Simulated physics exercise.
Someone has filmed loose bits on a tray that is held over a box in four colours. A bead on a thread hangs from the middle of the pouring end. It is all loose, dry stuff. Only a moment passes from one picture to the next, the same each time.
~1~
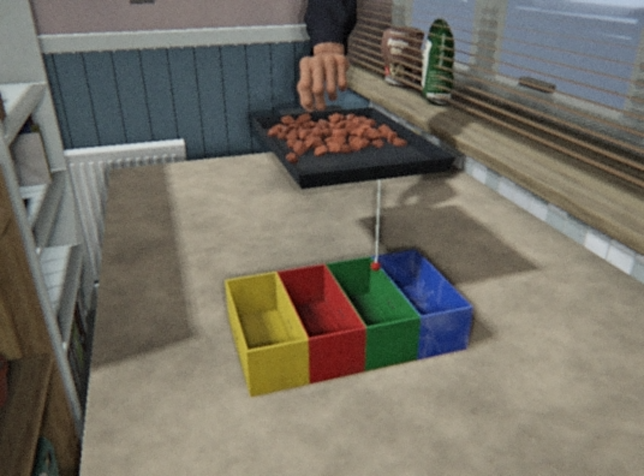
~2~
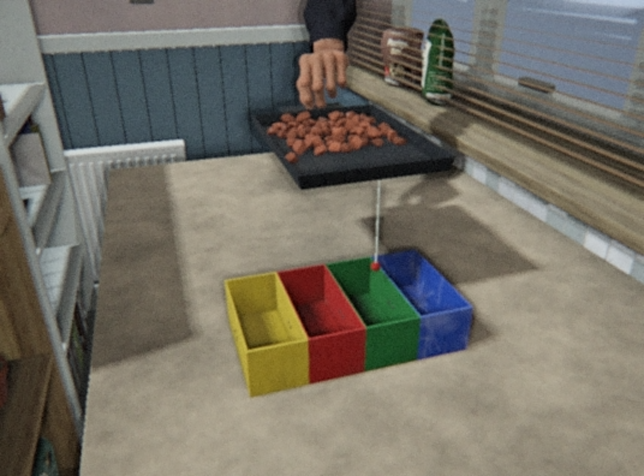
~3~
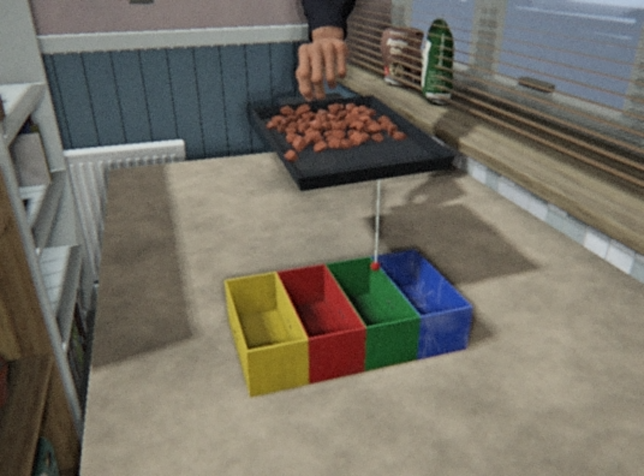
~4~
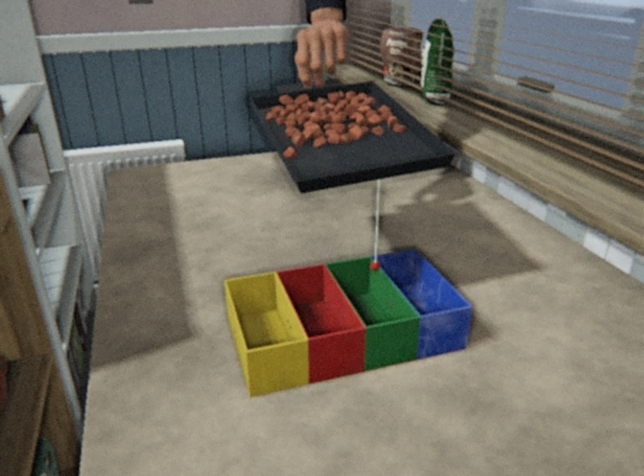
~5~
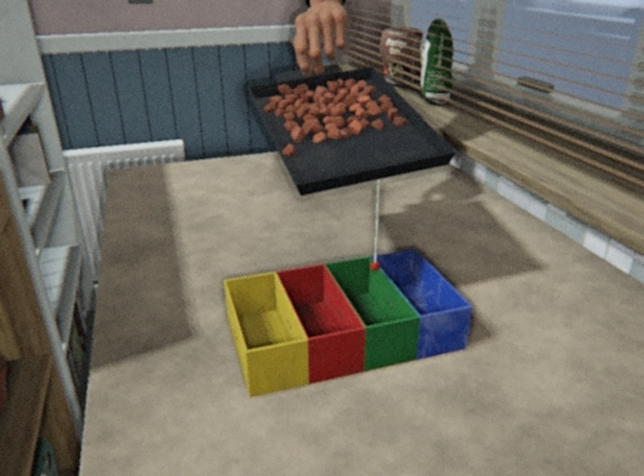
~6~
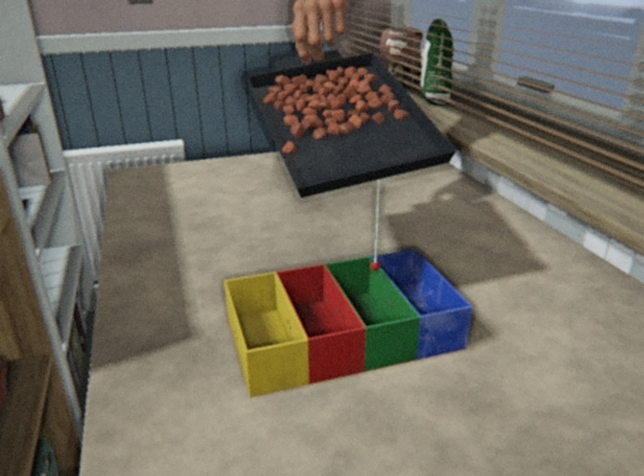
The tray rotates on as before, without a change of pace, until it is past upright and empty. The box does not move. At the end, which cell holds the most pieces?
It favours the red compartment.
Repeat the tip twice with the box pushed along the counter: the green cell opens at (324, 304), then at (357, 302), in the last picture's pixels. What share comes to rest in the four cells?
In turn 100 and 100 in a hundred.
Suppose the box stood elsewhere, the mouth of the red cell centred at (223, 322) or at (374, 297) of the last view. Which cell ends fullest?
The first try: The cell in blue. The second: That yellow cell.
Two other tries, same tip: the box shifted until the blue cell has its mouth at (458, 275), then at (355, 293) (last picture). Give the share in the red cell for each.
In turn 40 and 0 in a hundred.
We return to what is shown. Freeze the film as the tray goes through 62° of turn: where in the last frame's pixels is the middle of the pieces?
Roughly at (332, 167).
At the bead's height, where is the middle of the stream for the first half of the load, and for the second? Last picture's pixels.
Around (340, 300) and then (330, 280).
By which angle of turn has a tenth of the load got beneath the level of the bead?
Near 75 degrees.
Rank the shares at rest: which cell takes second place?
The runner-up: Green.
Shortly afterwards, tray tipped steeply; all but a few on the tray; a little falling or outside the box.
Next, tray tipped past a quarter turn; near a third on the tray; near a third in the red cell; a little in the green cell; a little in the yellow cell; a little falling or outside the box.
Some moments later, tray tipped past a quarter turn; near two thirds in the red cell; near a quarter in the green cell; a little in the yellow cell; a little falling or outside the box.
In the end, tray tipped past a quarter turn; near two thirds in the red cell; near a quarter in the green cell; a little in the yellow cell; none at all in the blue cell; a little outside the box.
